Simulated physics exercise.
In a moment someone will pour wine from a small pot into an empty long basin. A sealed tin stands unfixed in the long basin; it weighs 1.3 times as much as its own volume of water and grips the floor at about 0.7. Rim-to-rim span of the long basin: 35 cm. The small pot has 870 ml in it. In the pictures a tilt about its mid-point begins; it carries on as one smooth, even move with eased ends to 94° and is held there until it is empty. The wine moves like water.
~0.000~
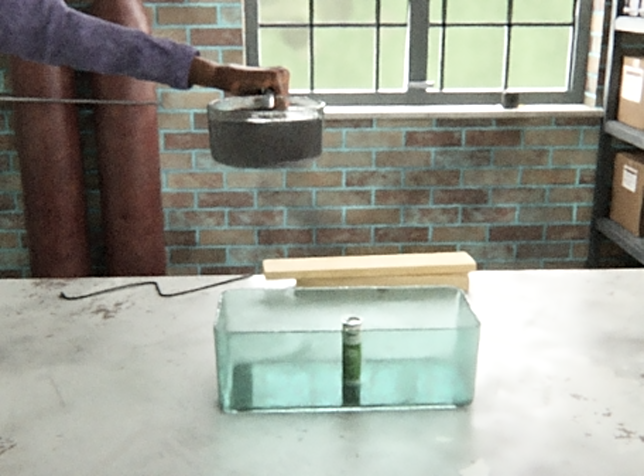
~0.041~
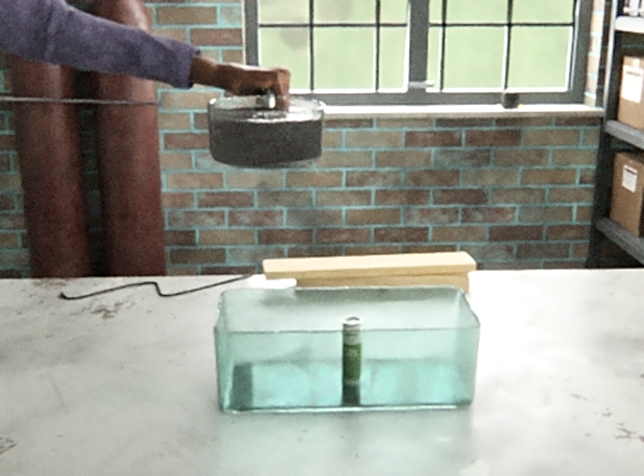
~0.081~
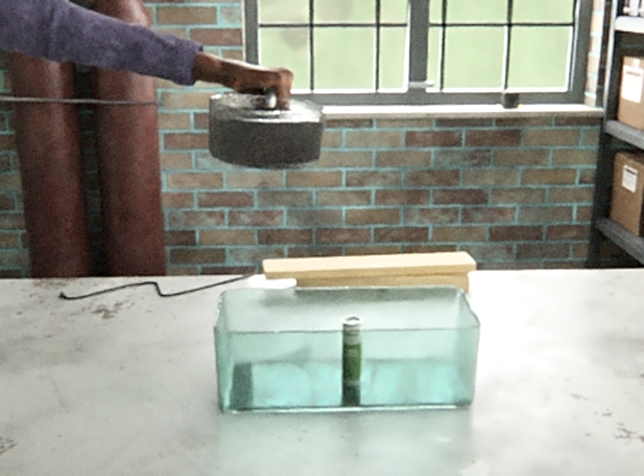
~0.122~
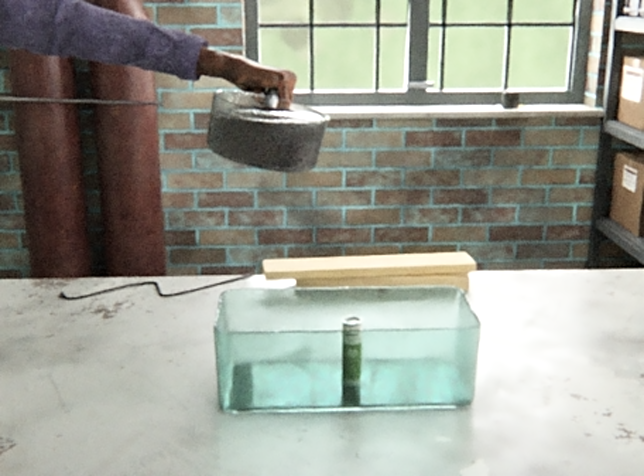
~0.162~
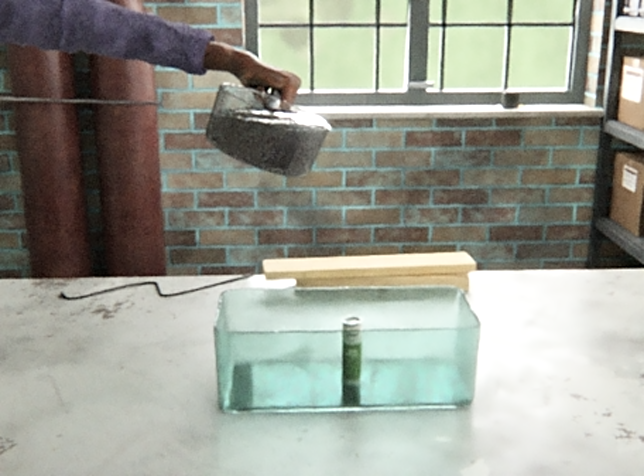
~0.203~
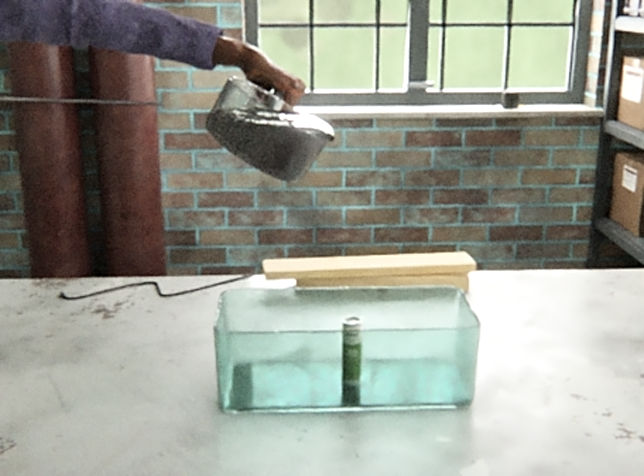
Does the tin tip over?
Yes, it tips over.
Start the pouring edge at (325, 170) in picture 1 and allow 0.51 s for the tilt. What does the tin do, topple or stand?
Result: Tin upright.
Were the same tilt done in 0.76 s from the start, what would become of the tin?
Well, the tin simply holds firm.
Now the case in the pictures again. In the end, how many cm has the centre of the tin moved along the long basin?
In the end the tin's centre has shifted about 6.5 centimetres.
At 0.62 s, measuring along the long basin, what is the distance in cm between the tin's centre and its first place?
Roughly 0 cm.
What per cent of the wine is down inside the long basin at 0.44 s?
I'd put it near 6 percent.
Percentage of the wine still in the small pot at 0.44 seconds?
Remaining: Near 28 % of the total.
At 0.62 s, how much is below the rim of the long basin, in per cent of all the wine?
Roughly 74 per cent.
After 0.44 s the tilt is 90° and 29 per cent is still to pour; the tin stands where it began.
After 0.62 s the tilt is 94° and 9 per cent is still to pour; the tin stands where it began.
After 0.81 s the tilt is 94° and 3 per cent is still to pour; the tin leans 52°.
After 1.01 s the tilt is 94° and 1 per cent is still to pour; the tin lies on its side.
In the end the tin lies on its side.
